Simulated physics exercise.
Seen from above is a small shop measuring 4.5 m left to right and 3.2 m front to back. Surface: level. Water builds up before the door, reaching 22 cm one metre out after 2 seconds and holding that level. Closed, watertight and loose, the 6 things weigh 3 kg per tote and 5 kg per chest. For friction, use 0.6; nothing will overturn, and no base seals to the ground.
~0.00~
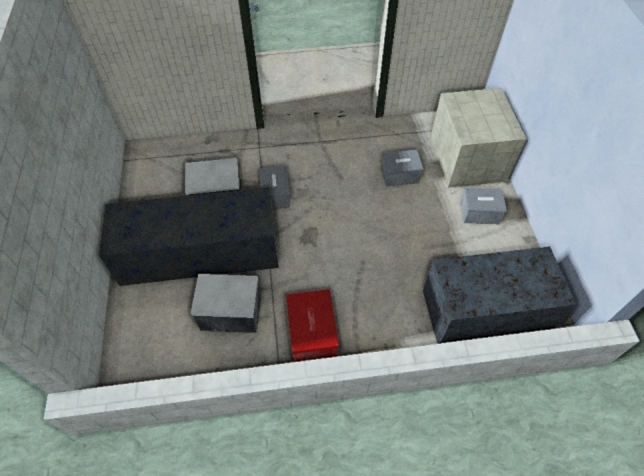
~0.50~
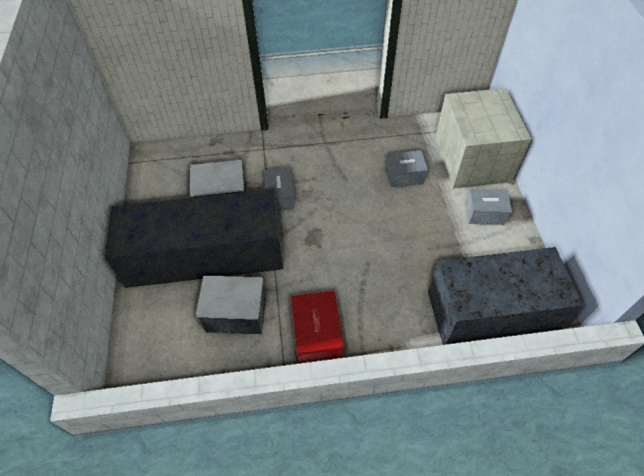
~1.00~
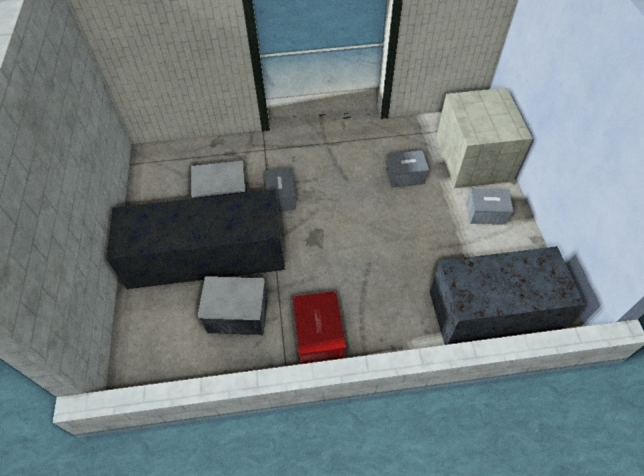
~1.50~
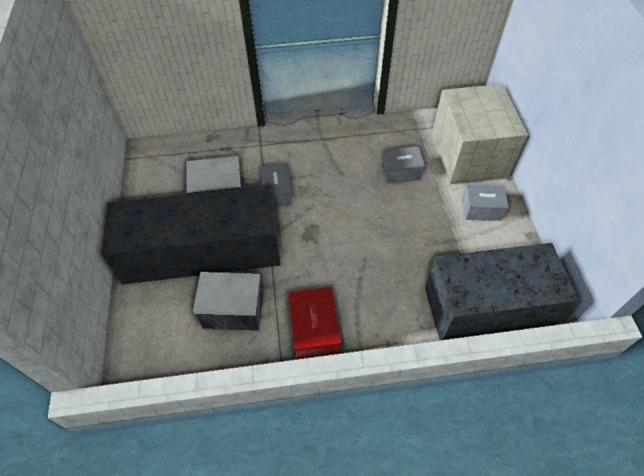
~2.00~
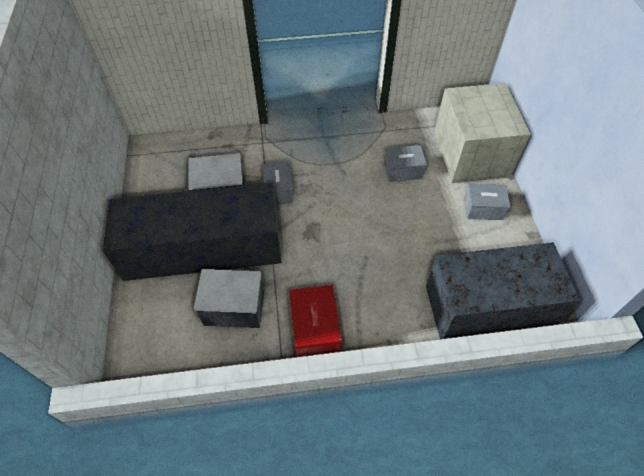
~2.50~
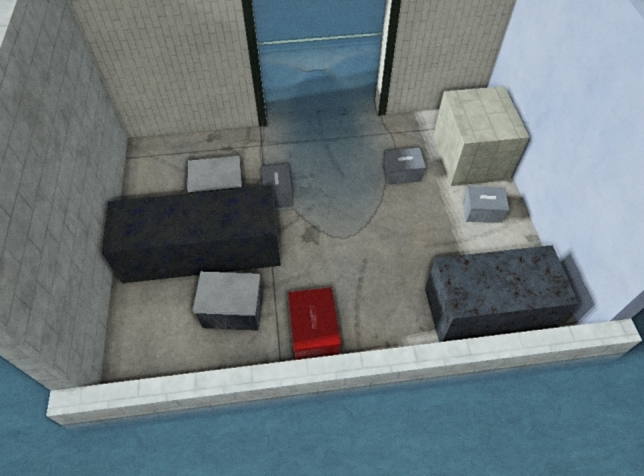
Small walled shop seen from above, blue water rising outside and spreading through the doorway across the floor, red chest and blocks staying still.
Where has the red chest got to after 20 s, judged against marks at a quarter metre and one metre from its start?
The red chest is between the two marks.
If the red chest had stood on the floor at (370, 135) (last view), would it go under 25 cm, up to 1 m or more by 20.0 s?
Outcome - it covers a small distance.
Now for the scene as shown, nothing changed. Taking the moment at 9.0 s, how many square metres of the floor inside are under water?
Some 12 m2 of it.
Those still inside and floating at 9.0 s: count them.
At that point I count 6.
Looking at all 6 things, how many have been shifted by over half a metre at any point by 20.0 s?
The number is 6.
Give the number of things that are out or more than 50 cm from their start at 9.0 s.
My count gives 2.
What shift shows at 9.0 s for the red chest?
100 cm, give or take.
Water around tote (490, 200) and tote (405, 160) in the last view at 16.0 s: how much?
I'd estimate 18 cm for the first and 19 cm for the second.
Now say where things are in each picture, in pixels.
In the first frame, the red chest at (312, 319), on the bottom; water covers 0.0 m2; 0 of 6 have shifted.
In the second frame, the red chest at (317, 321), on the bottom; 0.0 m2 under water; 0 of 6 have shifted.
In the third frame, the red chest at (318, 321), on the bottom; 0.0 m2 under water; 0 of 6 have shifted.
In the fourth frame, the red chest at (314, 317) rests on the ground; water covers 0.0 m2; 0 of 6 have shifted.
In the fifth frame, the red chest at (315, 315), on the bottom; water covers 0.8 m2; 0 of 6 have shifted.
In the sixth frame, the red chest at (314, 317) rests on the ground; water covers 2.0 m2; 0 of 6 have shifted.
After 4.0 s the red chest is near (312, 329), 0.1 m from its start, afloat; 3 afloat.
After 9.0 s the red chest is near (210, 267), 1.1 m from its start, afloat; 6 afloat.
After 16.0 s the red chest is near (202, 325), 0.9 m from its start, afloat; 6 afloat.
After 20.0 s the red chest is near (256, 301), 0.5 m from its start, afloat; 6 afloat.
